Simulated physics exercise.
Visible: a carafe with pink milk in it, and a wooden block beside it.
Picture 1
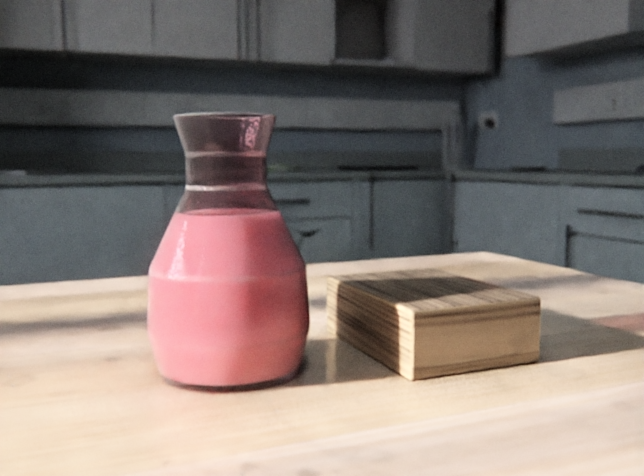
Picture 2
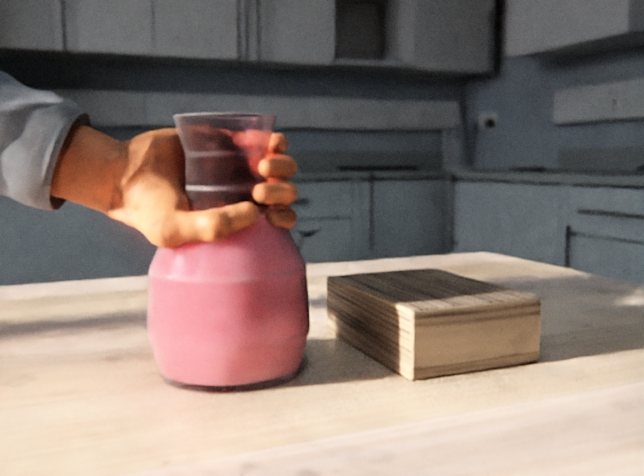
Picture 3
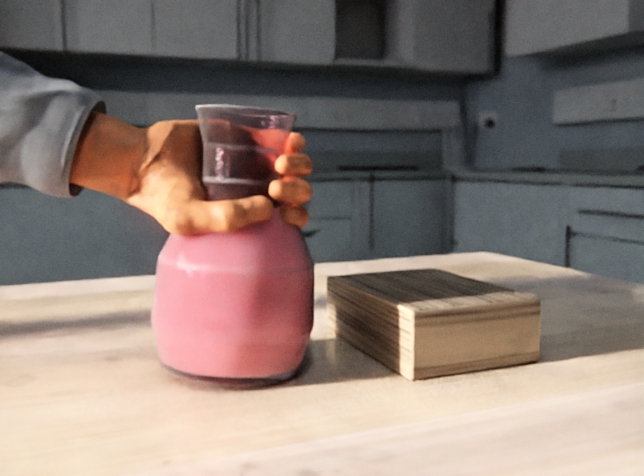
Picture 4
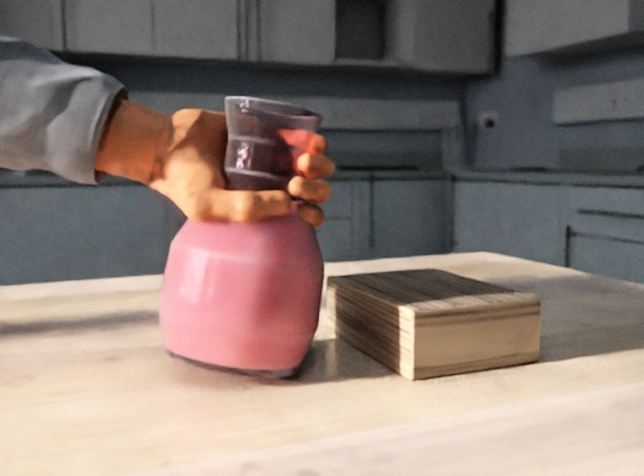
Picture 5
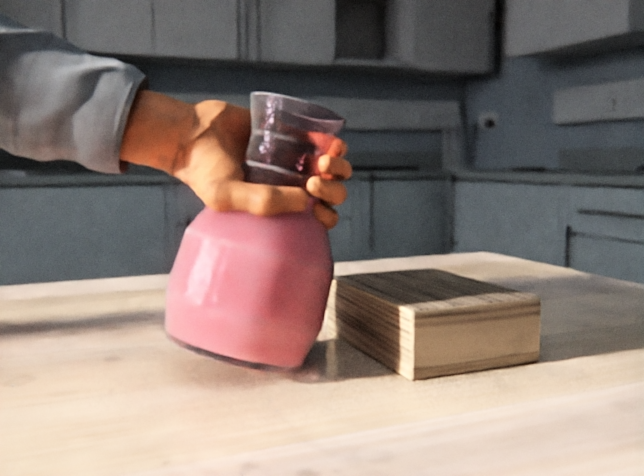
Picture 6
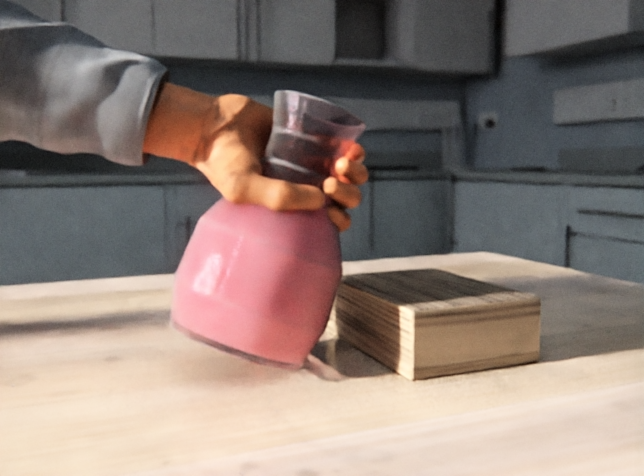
In a kitchen with grey cabinets, a glass carafe of pink milk stands upright on a pale wooden table, to the left of a wooden block. A hand in a grey-blue sleeve reaches in from the left and grips its neck, then gradually tilts the carafe rightward, leaning its top toward the block's side.
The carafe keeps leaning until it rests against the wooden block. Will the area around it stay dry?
Yes, it stays dry.
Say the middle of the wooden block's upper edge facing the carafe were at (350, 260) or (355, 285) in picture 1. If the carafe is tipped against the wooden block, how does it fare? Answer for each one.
Taking each in turn, it stays put, then it stays put.
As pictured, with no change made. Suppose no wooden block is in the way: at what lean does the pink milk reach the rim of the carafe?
Tilt: Around 60°.
Shortly, the carafe leans by about 30°; none is lost.
Then, the carafe leans by about 40°; none is lost.
At the finish, the carafe leans by about 45°, against the wooden block; none is lost.
